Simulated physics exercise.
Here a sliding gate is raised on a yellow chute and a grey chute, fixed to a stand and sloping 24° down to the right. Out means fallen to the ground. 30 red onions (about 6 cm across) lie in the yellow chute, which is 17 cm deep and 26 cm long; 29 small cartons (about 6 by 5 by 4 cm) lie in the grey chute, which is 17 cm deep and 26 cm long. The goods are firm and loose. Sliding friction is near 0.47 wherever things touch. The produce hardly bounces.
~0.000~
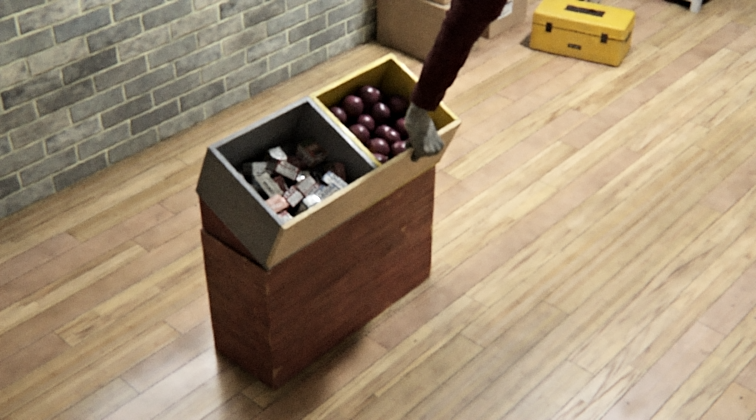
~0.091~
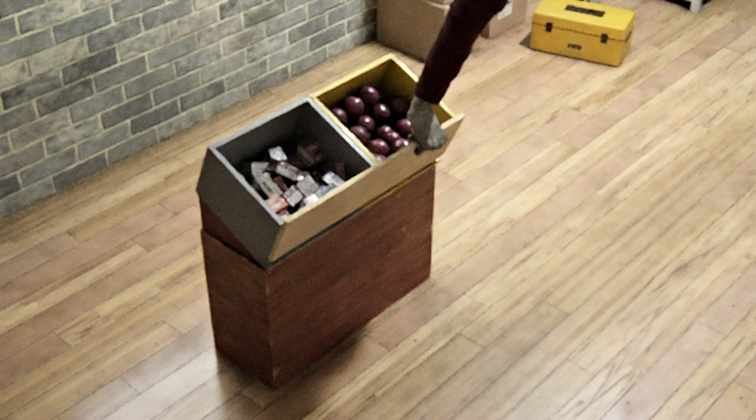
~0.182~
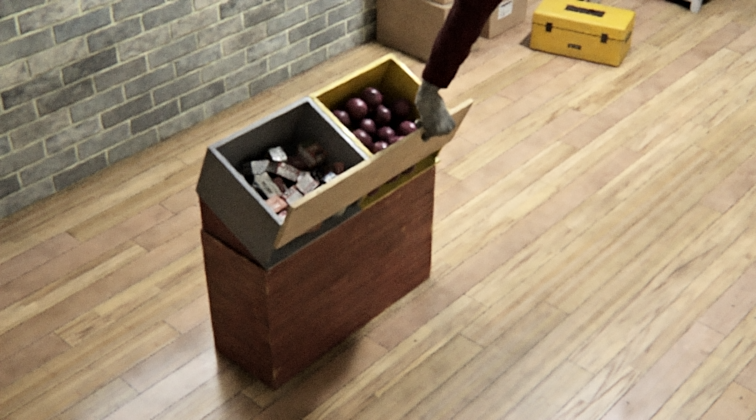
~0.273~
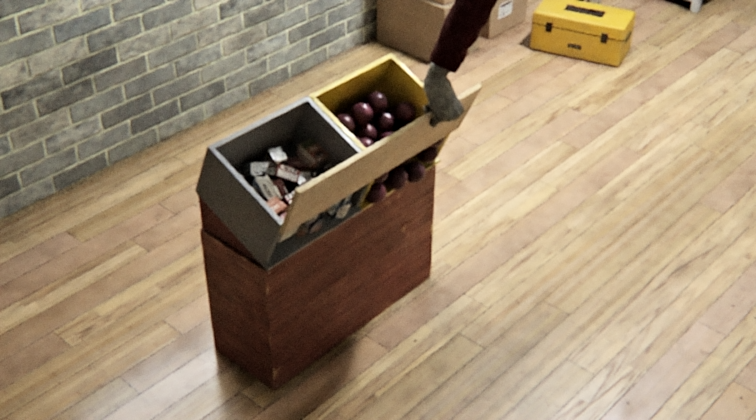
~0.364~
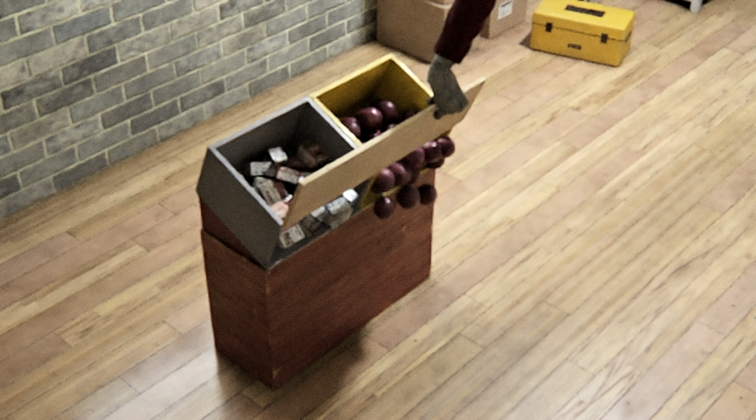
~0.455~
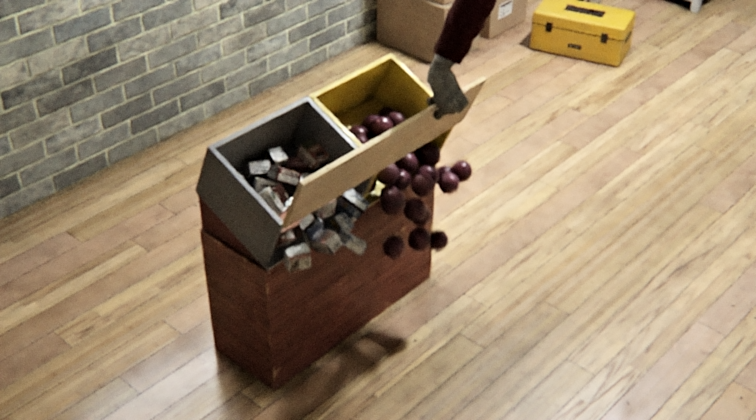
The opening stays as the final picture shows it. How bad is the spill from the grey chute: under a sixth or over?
Out of the grey chute go more than one in six of the small cartons.
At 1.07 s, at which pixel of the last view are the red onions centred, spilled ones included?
Around (490, 337).
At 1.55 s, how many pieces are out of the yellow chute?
Out by then, roughly: Yellow chute 30.
After 0.73 s, yellow chute 7 in, 23 out and grey chute 18 in, 11 out.
After 1.07 s, yellow chute 0 in, 30 out and grey chute 13 in, 16 out.
After 1.55 s, yellow chute 0 in, 30 out and grey chute 10 in, 19 out.
Outcome (at 2.16 s), yellow chute 0 in, 30 out and grey chute 9 in, 20 out. Asked share, 20 of 29, 69 per cent.
